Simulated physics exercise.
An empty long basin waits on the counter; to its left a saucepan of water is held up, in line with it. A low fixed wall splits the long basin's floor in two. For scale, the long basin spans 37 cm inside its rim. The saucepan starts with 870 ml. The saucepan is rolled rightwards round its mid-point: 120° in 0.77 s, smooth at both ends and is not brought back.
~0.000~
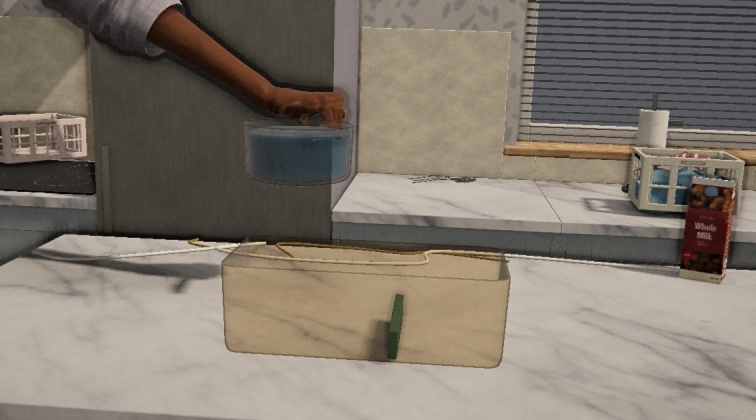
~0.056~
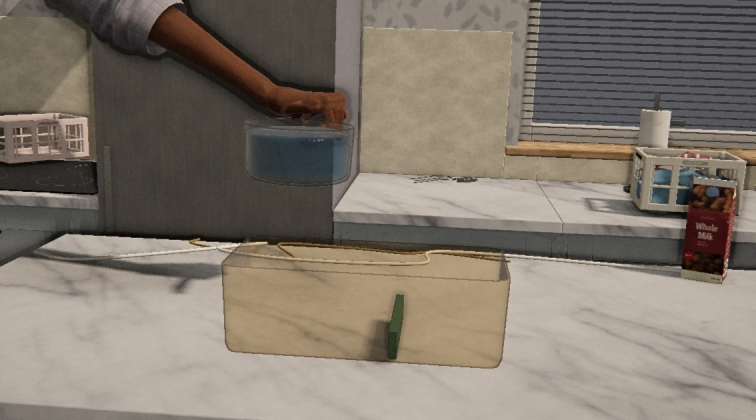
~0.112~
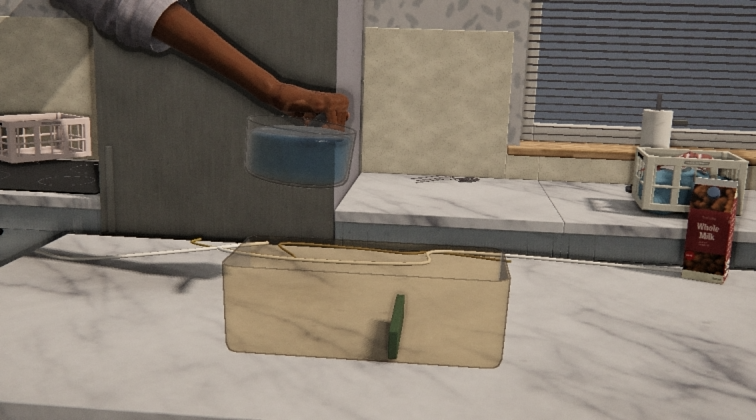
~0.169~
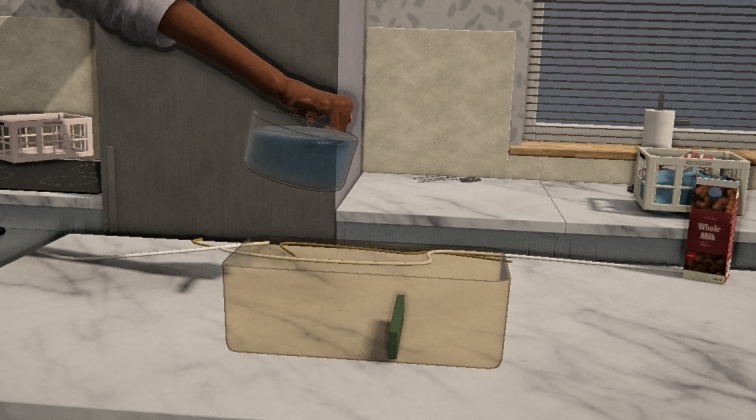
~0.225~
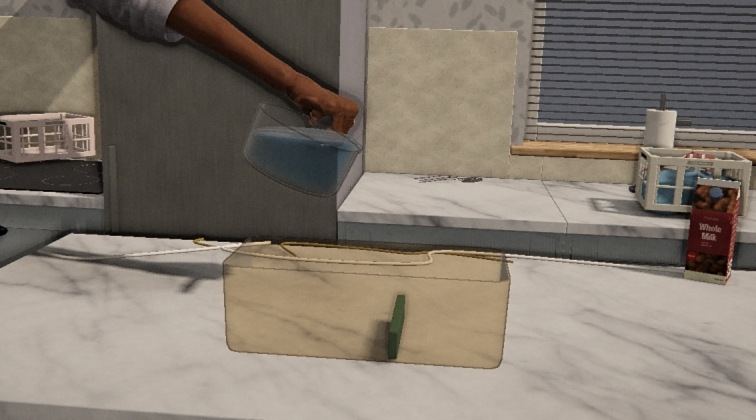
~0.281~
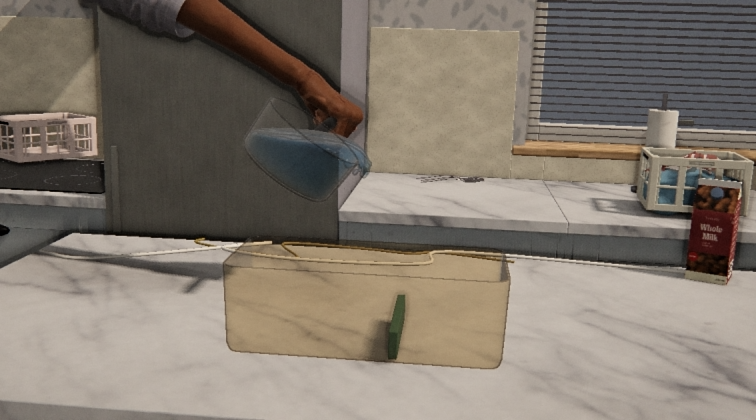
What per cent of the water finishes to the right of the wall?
The far part has some 40 per cent.
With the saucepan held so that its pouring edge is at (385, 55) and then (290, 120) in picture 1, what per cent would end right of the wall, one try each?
In turn about 70 and 15 per cent.
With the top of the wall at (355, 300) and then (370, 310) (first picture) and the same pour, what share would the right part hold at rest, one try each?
In turn about 80 and 70 per cent.
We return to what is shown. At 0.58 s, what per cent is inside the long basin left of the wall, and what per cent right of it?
Near 18 on the left, 30 on the right.
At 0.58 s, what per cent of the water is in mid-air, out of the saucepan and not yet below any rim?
Some 36 per cent.
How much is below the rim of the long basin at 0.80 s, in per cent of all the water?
Some 94 per cent.
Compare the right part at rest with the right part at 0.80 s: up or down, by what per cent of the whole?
It goes up by about 1.
After 0.58 s the tilt is 103° and 16 per cent is still to pour, 18 is left of the wall and 30 right of it.
After 0.80 s the tilt is 120° and 1 per cent is still to pour, 54 is left of the wall and 39 right of it.
After 1.02 s the tilt is 120° and 0 per cent is still to pour, 57 is left of the wall and 40 right of it.
After 1.27 s the tilt is 120° and 0 per cent is still to pour, 57 is left of the wall and 40 right of it.
In the end 57 per cent lies left of the wall, 40 right of it and 2 outside.
